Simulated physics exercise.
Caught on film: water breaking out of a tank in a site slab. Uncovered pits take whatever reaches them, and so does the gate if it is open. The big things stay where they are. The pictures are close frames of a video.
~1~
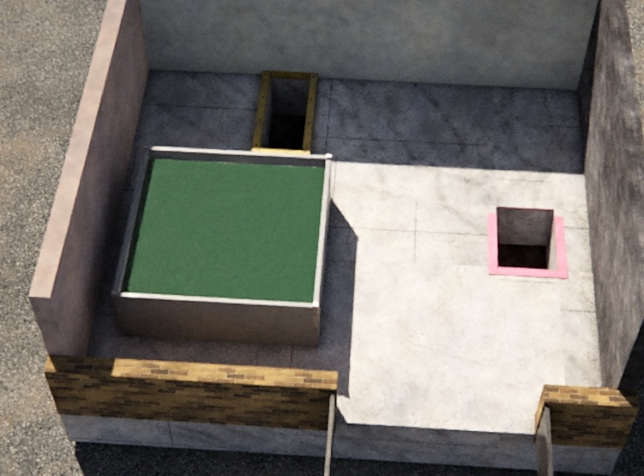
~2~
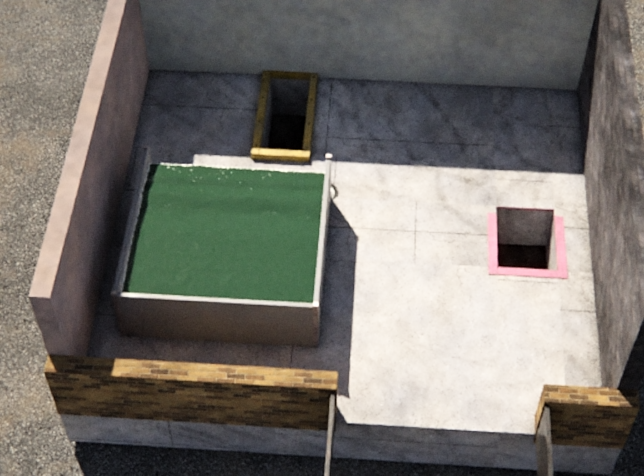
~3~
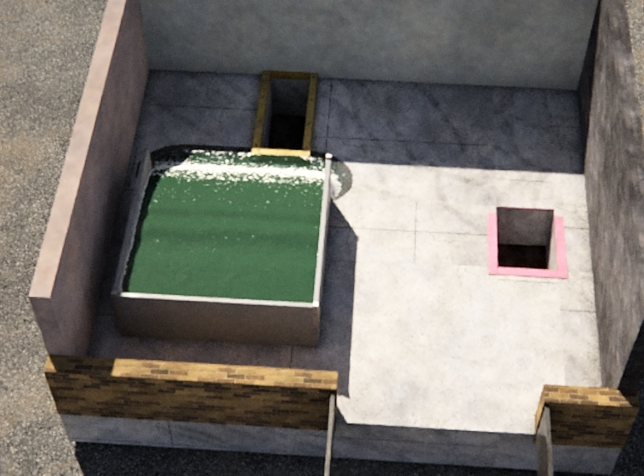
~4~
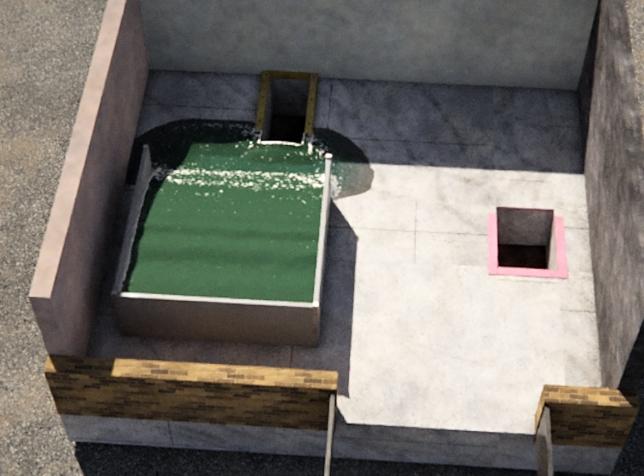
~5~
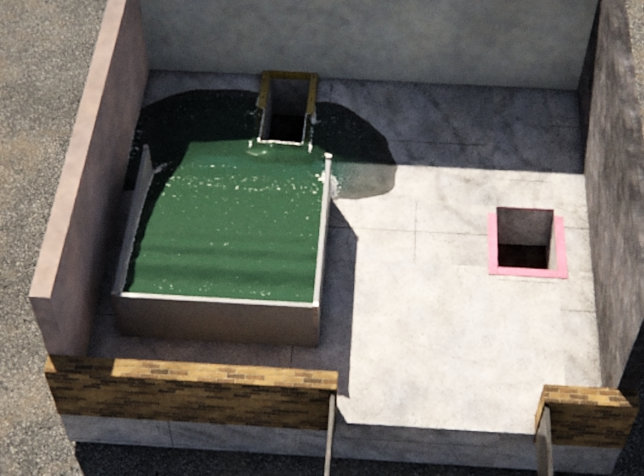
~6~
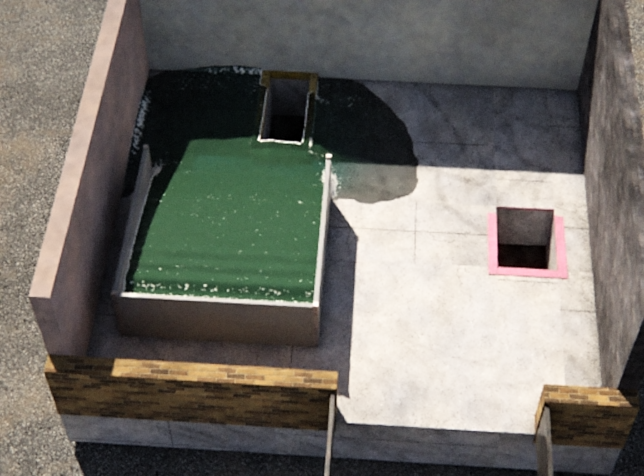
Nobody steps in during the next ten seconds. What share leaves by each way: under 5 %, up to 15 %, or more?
The gate takes not even 5 %; the pink pit takes between 5 and 15 %; the yellow pit takes above 15 %.
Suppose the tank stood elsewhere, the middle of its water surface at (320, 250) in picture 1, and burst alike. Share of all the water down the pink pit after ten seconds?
Roughly, in per cent: Pink 25.
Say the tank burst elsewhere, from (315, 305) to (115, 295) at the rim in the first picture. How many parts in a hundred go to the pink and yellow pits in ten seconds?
Per cent: Pink 15, yellow 6.
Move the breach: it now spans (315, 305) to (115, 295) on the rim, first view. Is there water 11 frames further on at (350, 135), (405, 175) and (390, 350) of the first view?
In that order: Clear, no water, covered.
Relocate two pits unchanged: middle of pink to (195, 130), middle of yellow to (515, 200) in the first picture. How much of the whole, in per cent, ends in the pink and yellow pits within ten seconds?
Parts in a hundred: Pink 55, yellow 4.
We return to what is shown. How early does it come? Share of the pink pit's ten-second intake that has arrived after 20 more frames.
Close to 0 %.
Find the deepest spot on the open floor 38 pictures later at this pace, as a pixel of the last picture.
Near (83, 376).
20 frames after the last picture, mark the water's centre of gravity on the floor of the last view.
At about (264, 175).
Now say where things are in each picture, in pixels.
Still water in the open tank at (227, 226), in the first picture.
The front is at (334, 195), out from the gap on the open tank's far side, in the second picture.
Water pours out on the open tank's far side and has run to (345, 173), in the third picture.
The front is at (134, 146), out from the gap on the open tank's far side, in the fourth picture.
The front is at (380, 143), out from the gap on the open tank's far side, in the fifth picture.
The front is at (363, 91), out from the gap on the open tank's far side, in the sixth picture.
A moment on, water covers 35 % of the floor; the gate 0 %, the pink pit 0 %, the yellow pit 7 %.
Next, water covers 40 % of the floor; the gate 0 %, the pink pit 0 %, the yellow pit 15 %.
Then, water covers 55 % of the floor; the gate 0 %, the pink pit 0 %, the yellow pit 28 %.
Later, water covers 80 % of the floor; the gate 0 %, the pink pit 5 %, the yellow pit 33 %.
In the end, water covers 85 % of the floor; the gate 3 %, the pink pit 11 %, the yellow pit 34 %.
